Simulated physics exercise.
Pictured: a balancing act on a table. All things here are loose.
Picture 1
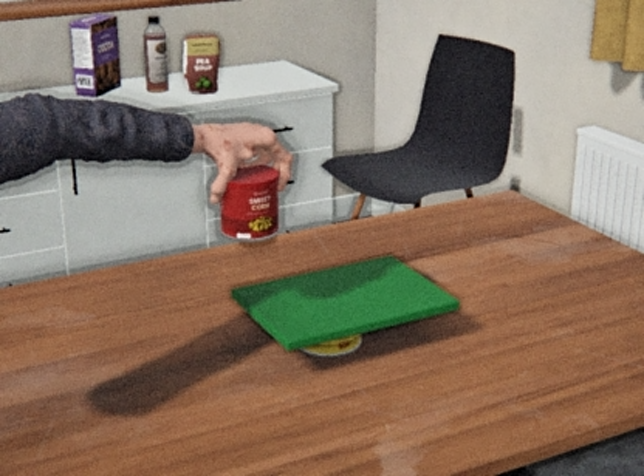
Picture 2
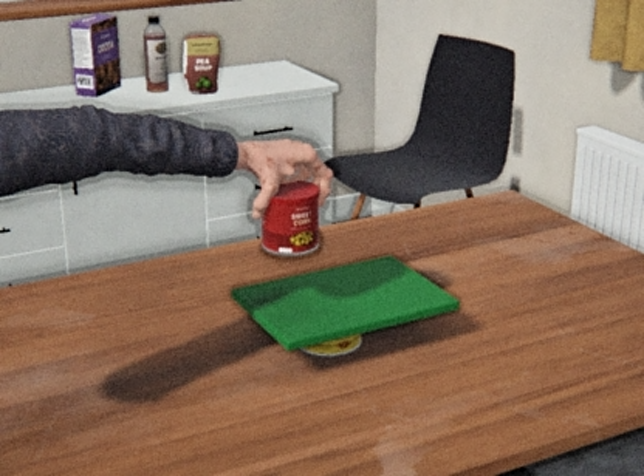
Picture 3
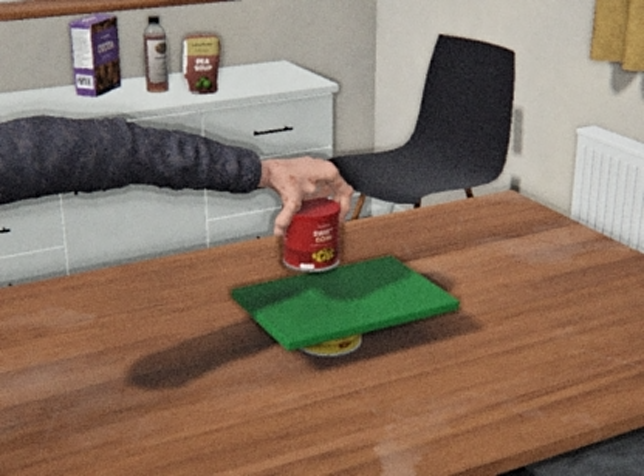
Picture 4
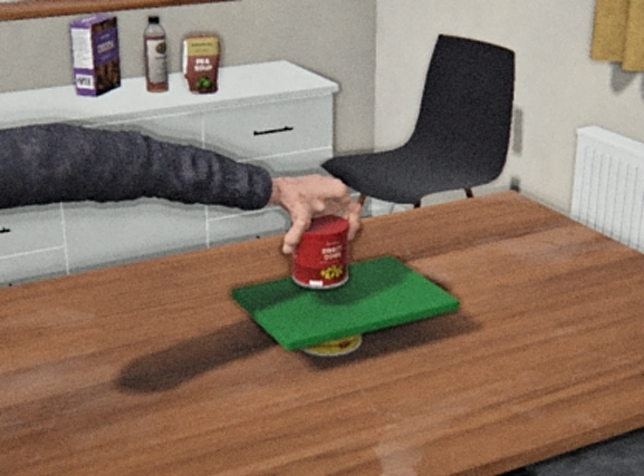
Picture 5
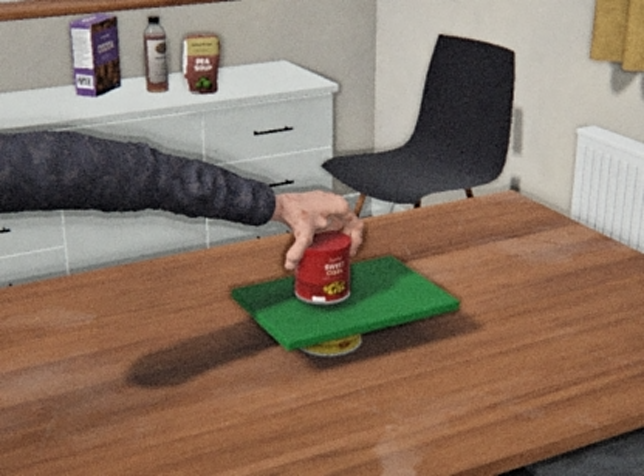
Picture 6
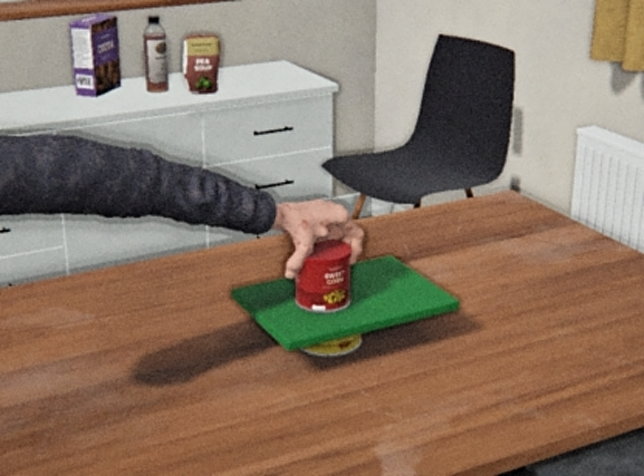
A hand lowering a red tin rightward and down onto a green board raised above a wooden table, still gripping it.
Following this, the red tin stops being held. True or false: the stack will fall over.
False.
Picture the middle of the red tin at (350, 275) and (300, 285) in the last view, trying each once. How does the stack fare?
In the first case it holds; in the second case it holds.
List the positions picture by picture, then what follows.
Coming down; red tin (249, 203); green lid (344, 299), in the first frame.
Coming down; red tin (290, 217); green lid (344, 299), in the second frame.
Coming down; red tin (312, 234); green lid (344, 299), in the third frame.
Coming down; red tin (321, 251); green lid (344, 299), in the fourth frame.
Coming down; red tin (323, 267); green lid (344, 299), in the fifth frame.
Set down, still held; red tin (323, 276); green lid (344, 299), in the sixth frame.
Then, 0.30 s later than the last frame, all is still.
Then, 0.70 s later than the last frame, red tin resting near (323, 276).
When it is over, all 3 as before. End places, in pixels of the last picture, red tin near (323, 276). The stack stays up.
